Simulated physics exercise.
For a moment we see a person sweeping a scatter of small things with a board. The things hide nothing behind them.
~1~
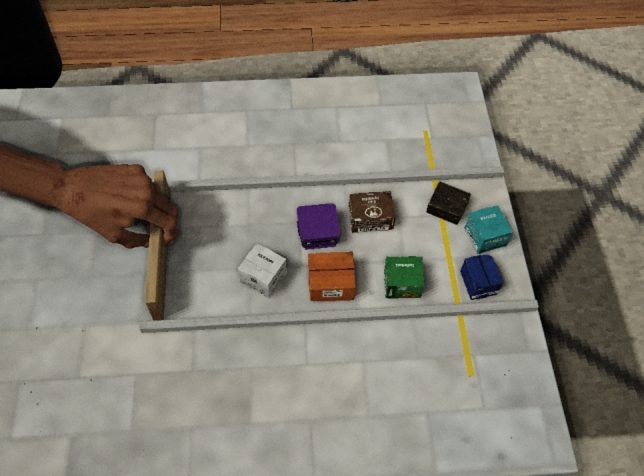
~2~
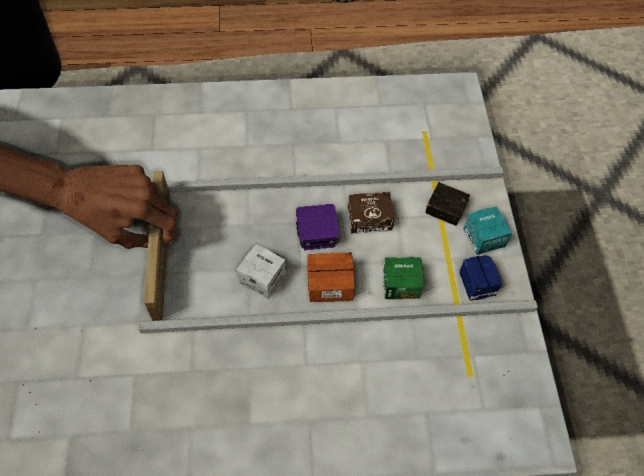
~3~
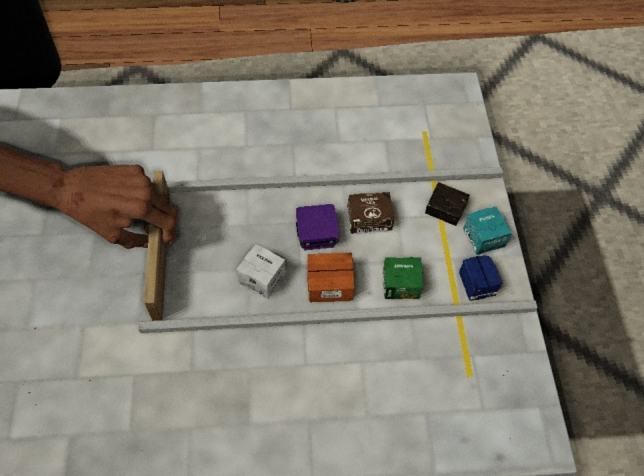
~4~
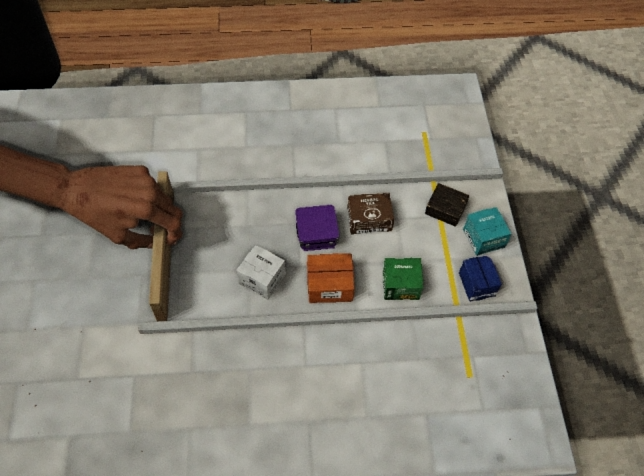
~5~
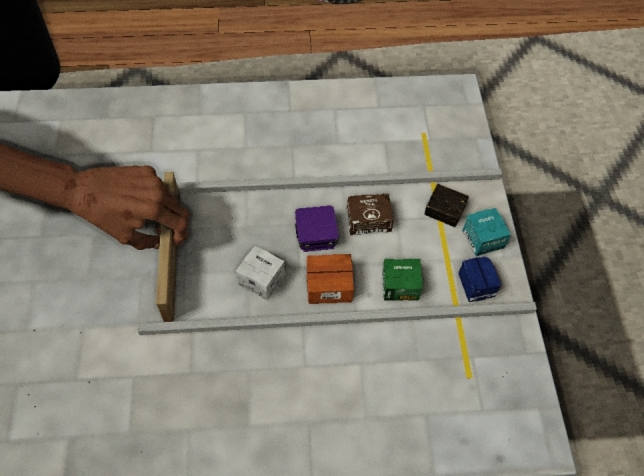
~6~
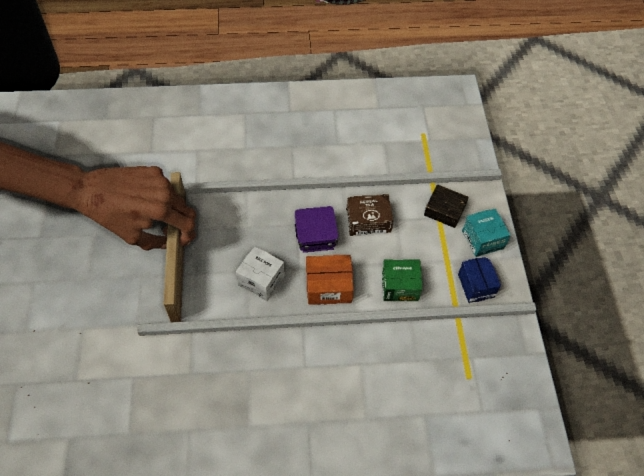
In this clip, a hand holds an upright board at the left of a railed lane on a tabletop and slides it slightly right, while eight small coloured boxes and blocks ahead of it, some by a yellow line, stay still.
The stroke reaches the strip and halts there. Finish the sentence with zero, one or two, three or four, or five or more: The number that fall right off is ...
The number that fall right off is three or four.
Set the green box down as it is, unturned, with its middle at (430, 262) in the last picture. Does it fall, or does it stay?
Result: Green box not saved.
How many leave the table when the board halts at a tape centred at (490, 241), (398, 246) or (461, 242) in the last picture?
In that order 6, 1 and 5.
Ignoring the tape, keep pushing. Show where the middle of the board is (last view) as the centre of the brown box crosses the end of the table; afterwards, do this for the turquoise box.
I reckon its middle sits around (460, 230) and then around (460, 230).
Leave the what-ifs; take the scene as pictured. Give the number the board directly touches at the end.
It adds up to 2.
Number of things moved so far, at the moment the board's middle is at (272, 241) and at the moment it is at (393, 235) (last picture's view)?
By then 2, and later 8.
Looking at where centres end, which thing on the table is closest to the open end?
The turquoise box winds up nearest.
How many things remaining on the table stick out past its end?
The tally is 3.
Early on, none off yet; turquoise box at rest near (486, 233); blue box at rest near (479, 280); black block at rest near (446, 206).
A while later, none off yet; turquoise box at rest near (486, 233); blue box travelled about its own width near (501, 284); black block travelled a little near (461, 203).
Finally, the number that fall off is three or four; lost, green box, black block and blue box.
